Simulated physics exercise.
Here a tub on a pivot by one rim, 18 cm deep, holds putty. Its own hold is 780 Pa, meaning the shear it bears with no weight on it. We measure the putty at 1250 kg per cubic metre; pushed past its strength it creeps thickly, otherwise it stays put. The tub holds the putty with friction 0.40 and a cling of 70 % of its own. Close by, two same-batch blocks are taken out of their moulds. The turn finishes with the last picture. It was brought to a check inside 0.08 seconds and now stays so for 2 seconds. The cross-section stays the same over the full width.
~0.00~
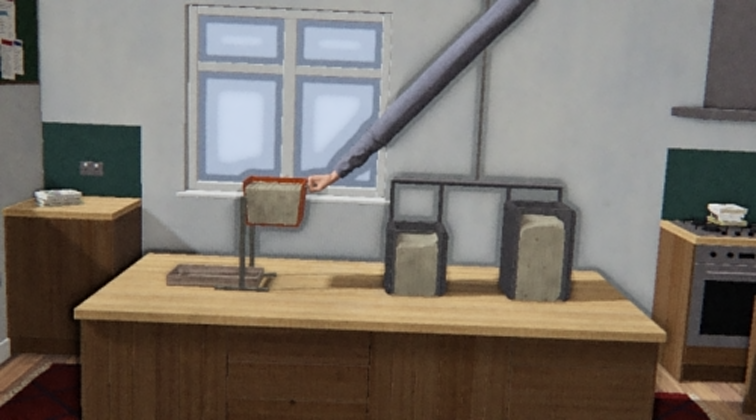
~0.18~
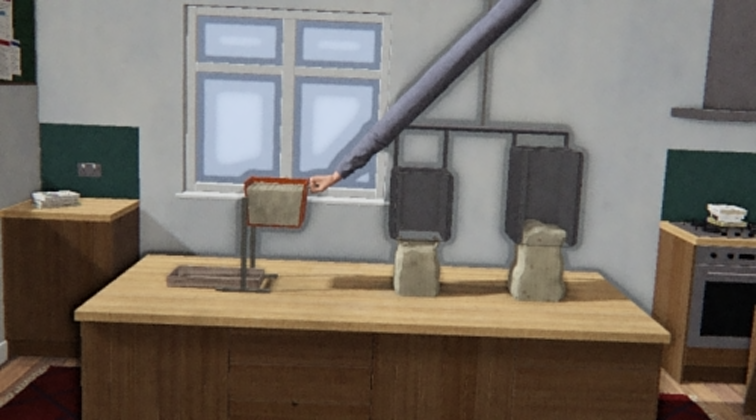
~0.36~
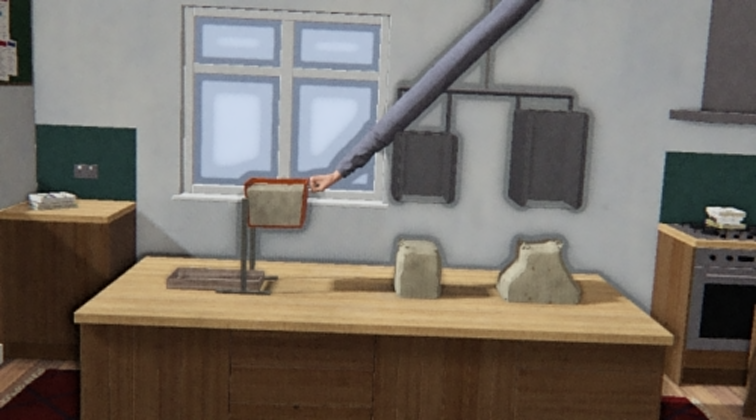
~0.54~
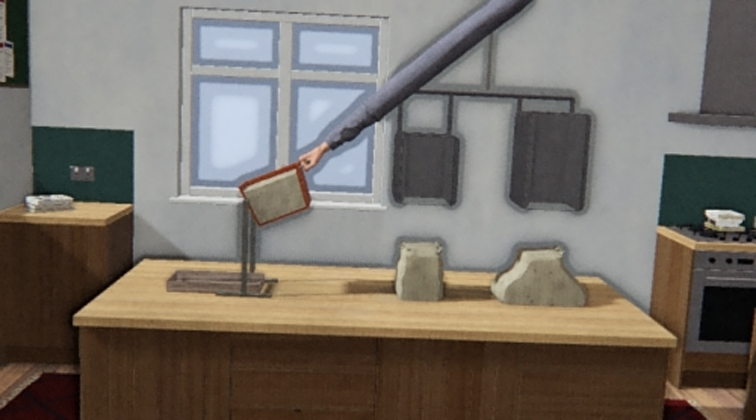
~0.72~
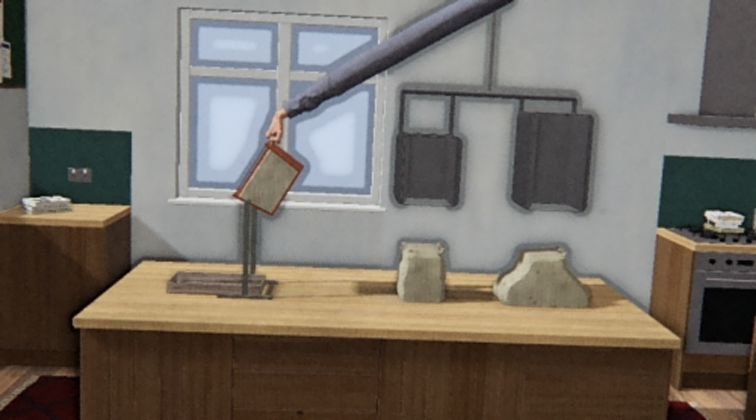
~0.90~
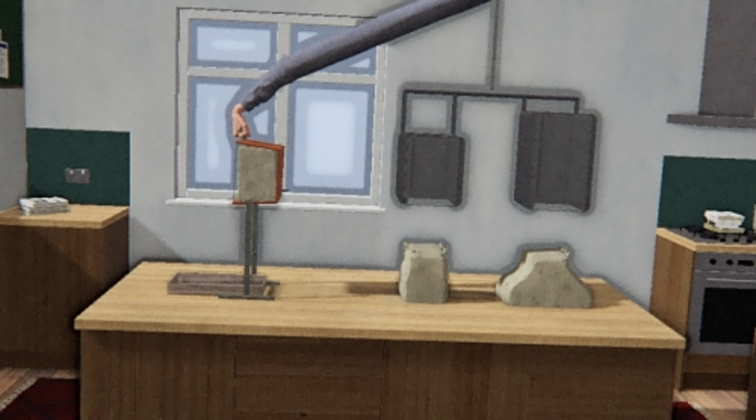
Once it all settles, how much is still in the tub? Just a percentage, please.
I would say about 47 percent.
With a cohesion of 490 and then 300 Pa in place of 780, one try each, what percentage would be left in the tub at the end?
Going in order, it's 40 % and then 30 %.
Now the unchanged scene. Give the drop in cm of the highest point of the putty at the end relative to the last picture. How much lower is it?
12 cm or so.
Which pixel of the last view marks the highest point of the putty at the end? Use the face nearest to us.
On the near face, the top ends up close to (257, 177).
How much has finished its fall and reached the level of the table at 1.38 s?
About 0 %.
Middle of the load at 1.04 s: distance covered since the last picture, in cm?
Around 3 cm.
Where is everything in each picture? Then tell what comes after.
The first picture shows handle-side rim at (302, 184), tilt 0 degrees; top of the putty at (294, 190); blocks stand 24 cm, 36 cm (left to right).
The second picture shows handle-side rim at (304, 185), tilt 0 degrees; top of the putty at (296, 190); blocks stand 24 cm, 33 cm (left to right).
The third picture shows handle-side rim at (304, 185), tilt 2 degrees; top of the putty at (296, 191); blocks stand 23 cm, 26 cm (left to right).
The fourth picture shows handle-side rim at (295, 166), tilt 23 degrees; top of the putty at (296, 174); blocks stand 23 cm, 23 cm (left to right).
The fifth picture shows handle-side rim at (265, 145), tilt 60 degrees; top of the putty at (271, 151); blocks stand 23 cm, 23 cm (left to right).
The sixth picture shows handle-side rim at (236, 143), tilt 88 degrees; top of the putty at (241, 148); blocks stand 23 cm, 23 cm (left to right).
After 1.04 s, the tub is at 88 degrees and holds 94 %.
After 1.21 s, the tub is at 88 degrees and holds 70 %.
After 1.38 s, the tub is at 88 degrees and holds 50 %.
After 1.55 s, the tub is at 88 degrees and holds 47 %.
After 2.90 s, at the end, the tub is at 88 degrees and holds 47 %.
